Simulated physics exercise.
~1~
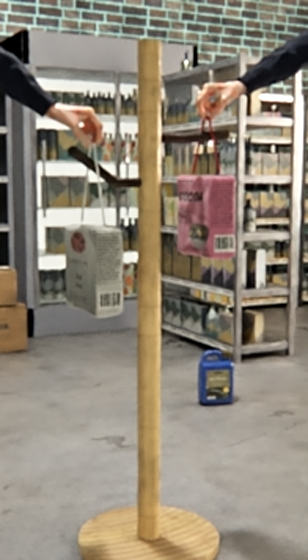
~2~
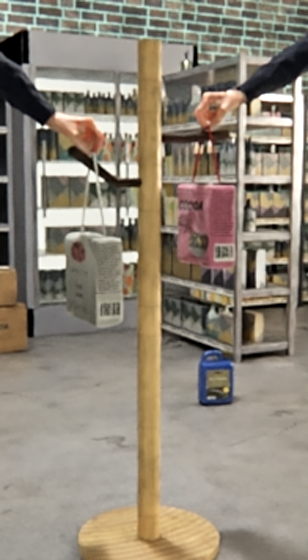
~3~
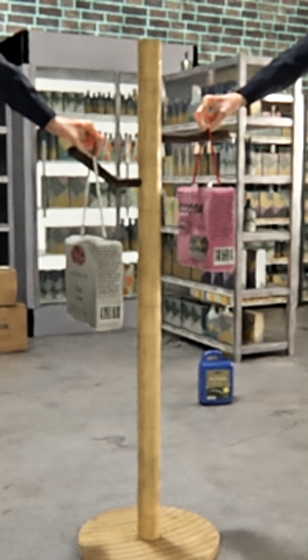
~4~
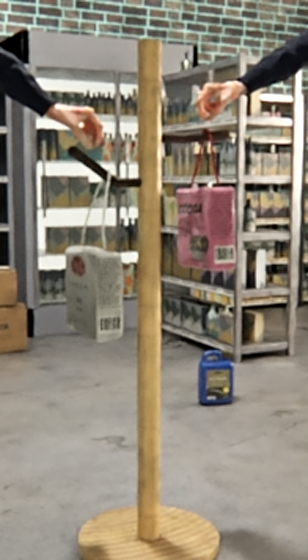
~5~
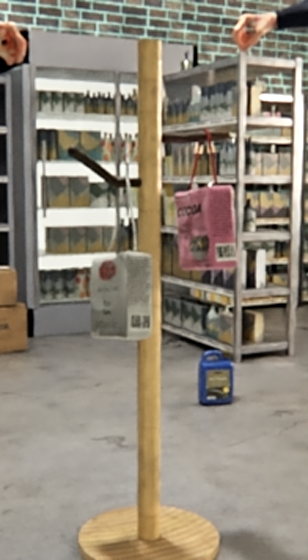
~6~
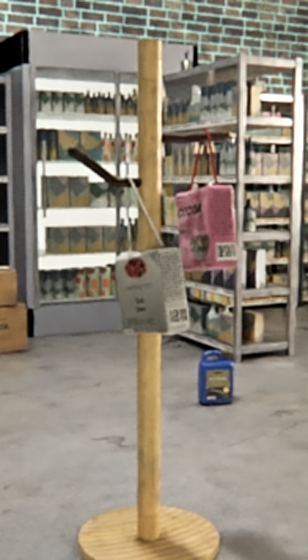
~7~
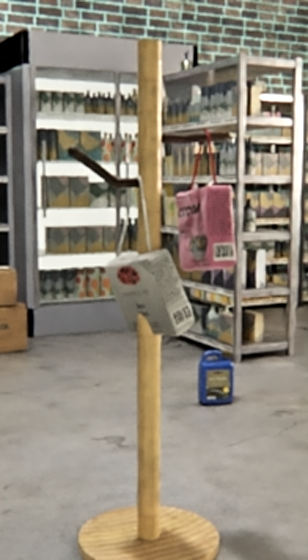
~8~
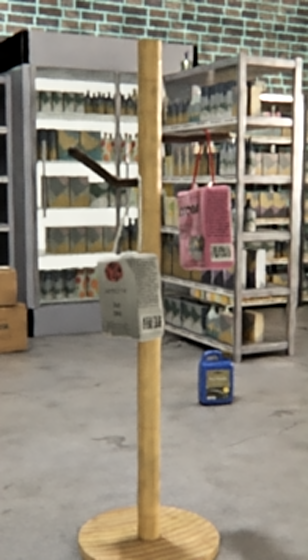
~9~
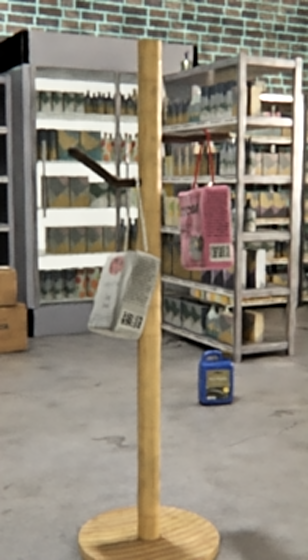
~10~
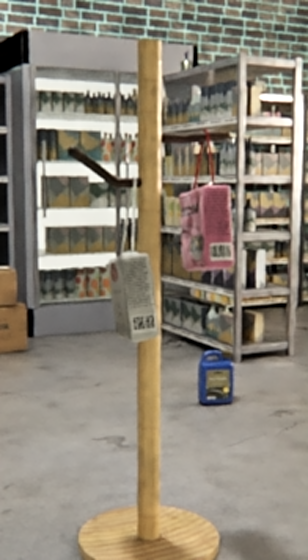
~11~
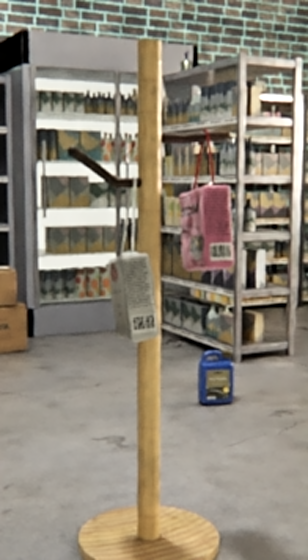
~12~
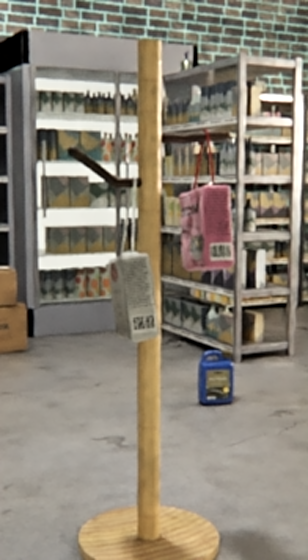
In a shop with stocked shelves, two hands lowered a white bag and a pink sack onto pegs on a wooden post, then let go and drew away; the white bag swung and twisted before settling, and both stayed hanging.
